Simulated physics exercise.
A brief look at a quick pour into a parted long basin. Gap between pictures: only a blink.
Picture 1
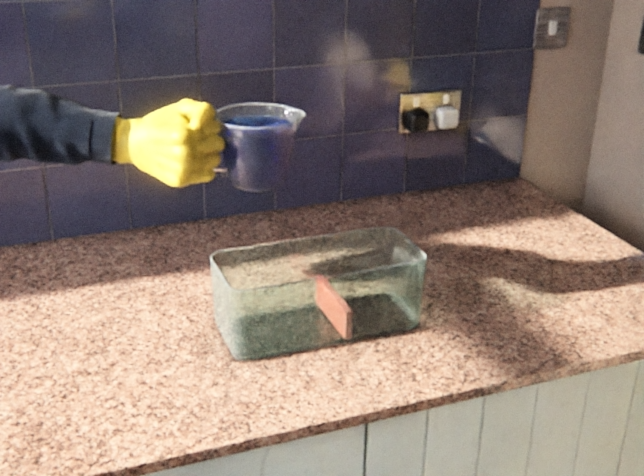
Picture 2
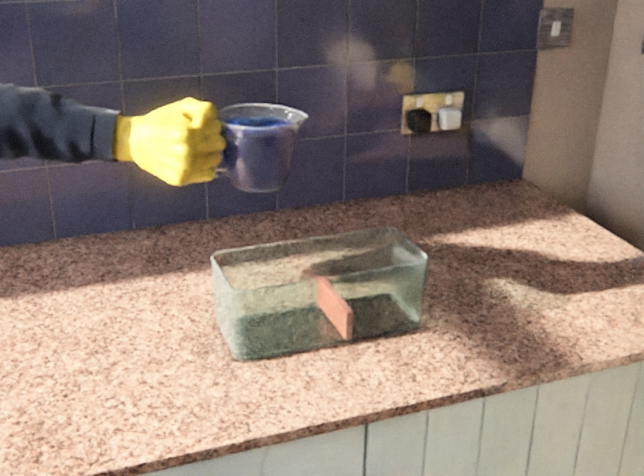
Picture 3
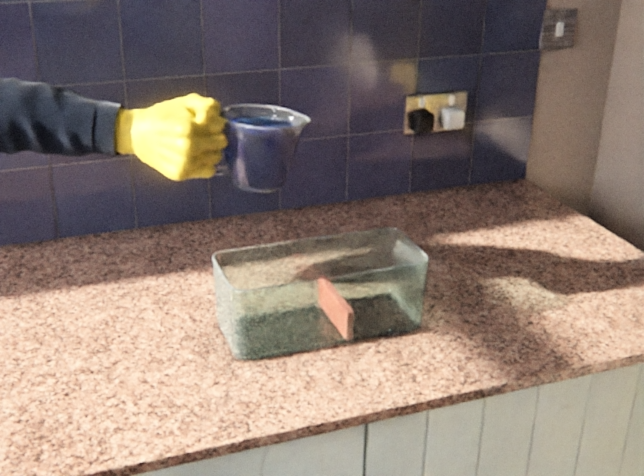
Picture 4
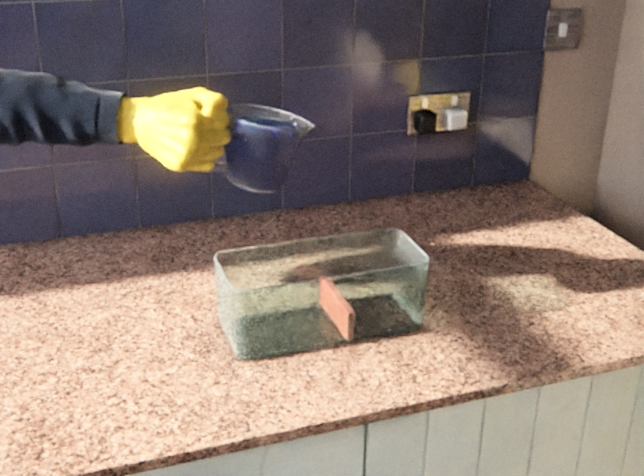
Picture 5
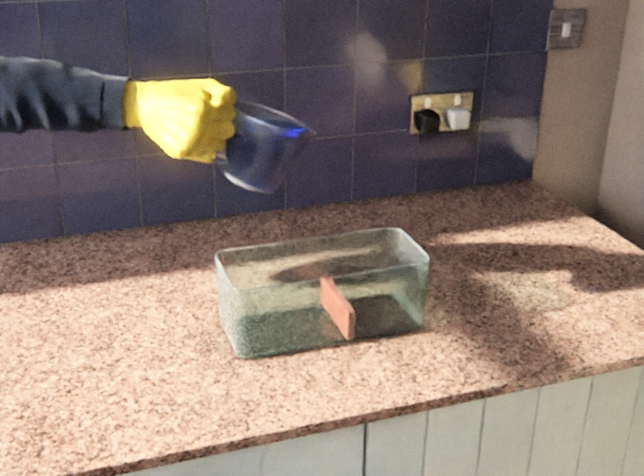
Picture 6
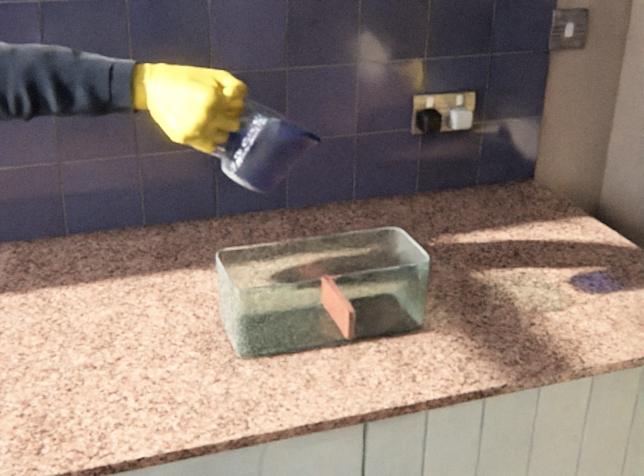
A hand in a yellow rubber glove, its arm in a dark sleeve reaching in from the left, holds a clear jug of blue liquid above a speckled pinkish countertop, seen from slightly above. Below sits a long glass basin with a reddish divider, before dark blue tiles and a brass socket. The hand tilts the jug steadily rightward, the liquid reaching its lip, while the camera stays almost still.
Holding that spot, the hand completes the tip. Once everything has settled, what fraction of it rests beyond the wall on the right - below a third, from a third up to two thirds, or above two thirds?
I reckon what ends right of the wall tops two thirds.
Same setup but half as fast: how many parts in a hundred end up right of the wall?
About 85 per cent.
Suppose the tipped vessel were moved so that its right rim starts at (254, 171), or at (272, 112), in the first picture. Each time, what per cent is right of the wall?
The first start yields 5 per cent, the second 10 per cent.
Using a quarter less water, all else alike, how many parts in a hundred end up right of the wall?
About 70 per cent.
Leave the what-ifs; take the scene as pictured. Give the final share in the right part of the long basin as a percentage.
75 % or thereabouts.
A moment on, the tilt is 88° and 44 per cent is still to pour, 0 is left of the wall and 18 right of it.
Next, the tilt is 99° and 7 per cent is still to pour, 11 is left of the wall and 64 right of it.
Then the tilt is 99° and 0 per cent is still to pour, 21 is left of the wall and 76 right of it.
Later the tilt is 99° and 0 per cent is still to pour, 23 is left of the wall and 76 right of it.
In the end 23 per cent lies left of the wall, 76 right of it and 1 outside.
